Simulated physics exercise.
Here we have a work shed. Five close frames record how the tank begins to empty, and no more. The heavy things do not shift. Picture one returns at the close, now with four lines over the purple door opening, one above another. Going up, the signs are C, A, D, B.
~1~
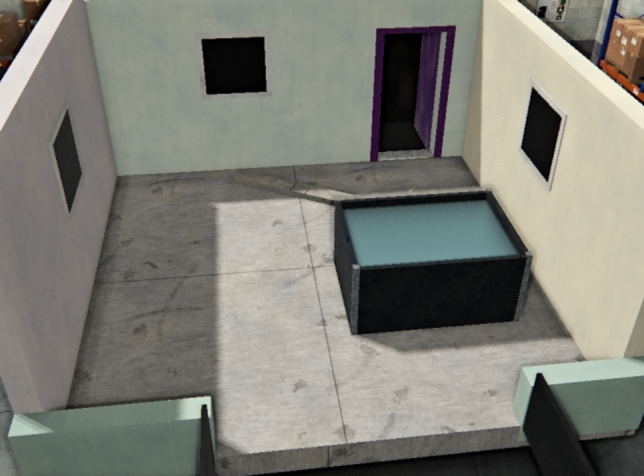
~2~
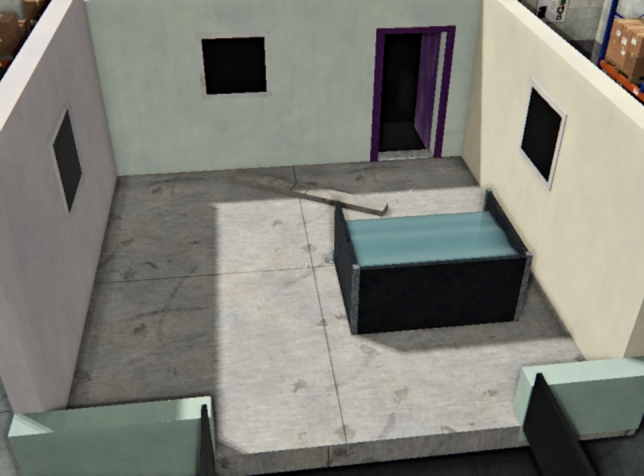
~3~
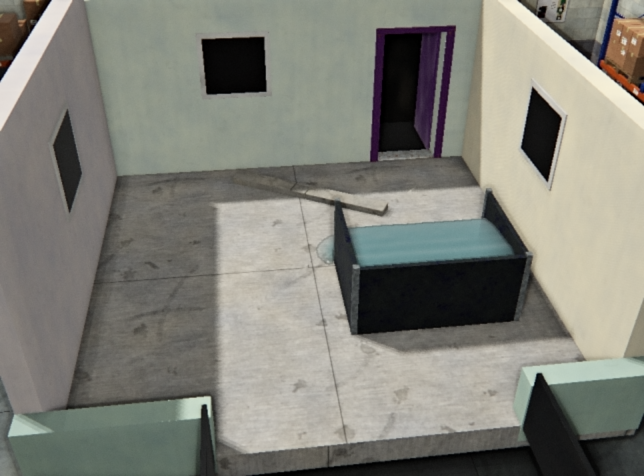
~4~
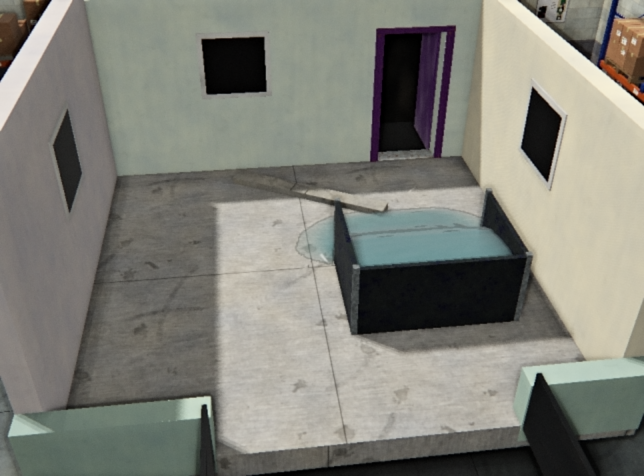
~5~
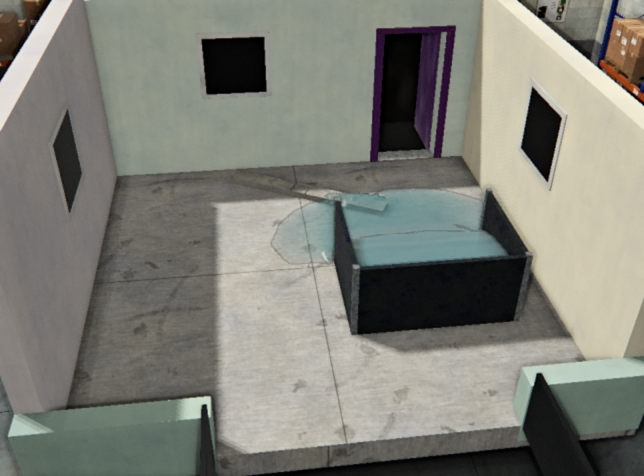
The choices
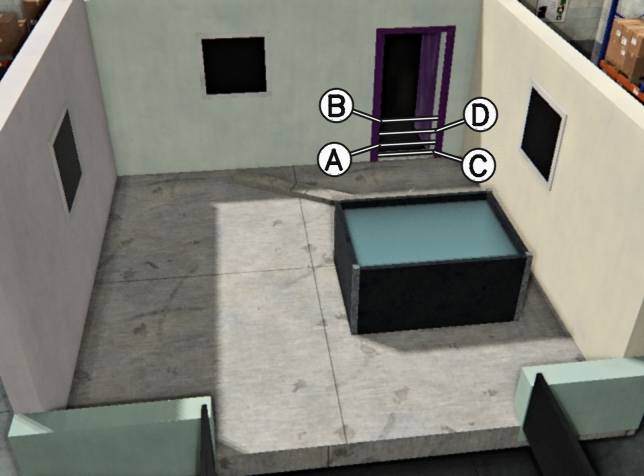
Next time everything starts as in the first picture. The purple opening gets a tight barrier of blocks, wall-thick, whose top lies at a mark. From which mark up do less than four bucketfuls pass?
D will do.
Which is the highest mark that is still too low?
A it is.
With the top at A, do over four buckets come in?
Yes, that goes wrong.
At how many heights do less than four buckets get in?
Two of them.
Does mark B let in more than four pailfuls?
No, not at all.
In white, A at (407, 143); B at (409, 119); C at (406, 153); D at (408, 132); from the bottom up C, A, D, B.
With A, about 12 bucketfuls get in.
With B, nothing gets over.
With C, dozens of bucketfuls pour in.
With D, a splash gets over, under a bucket.
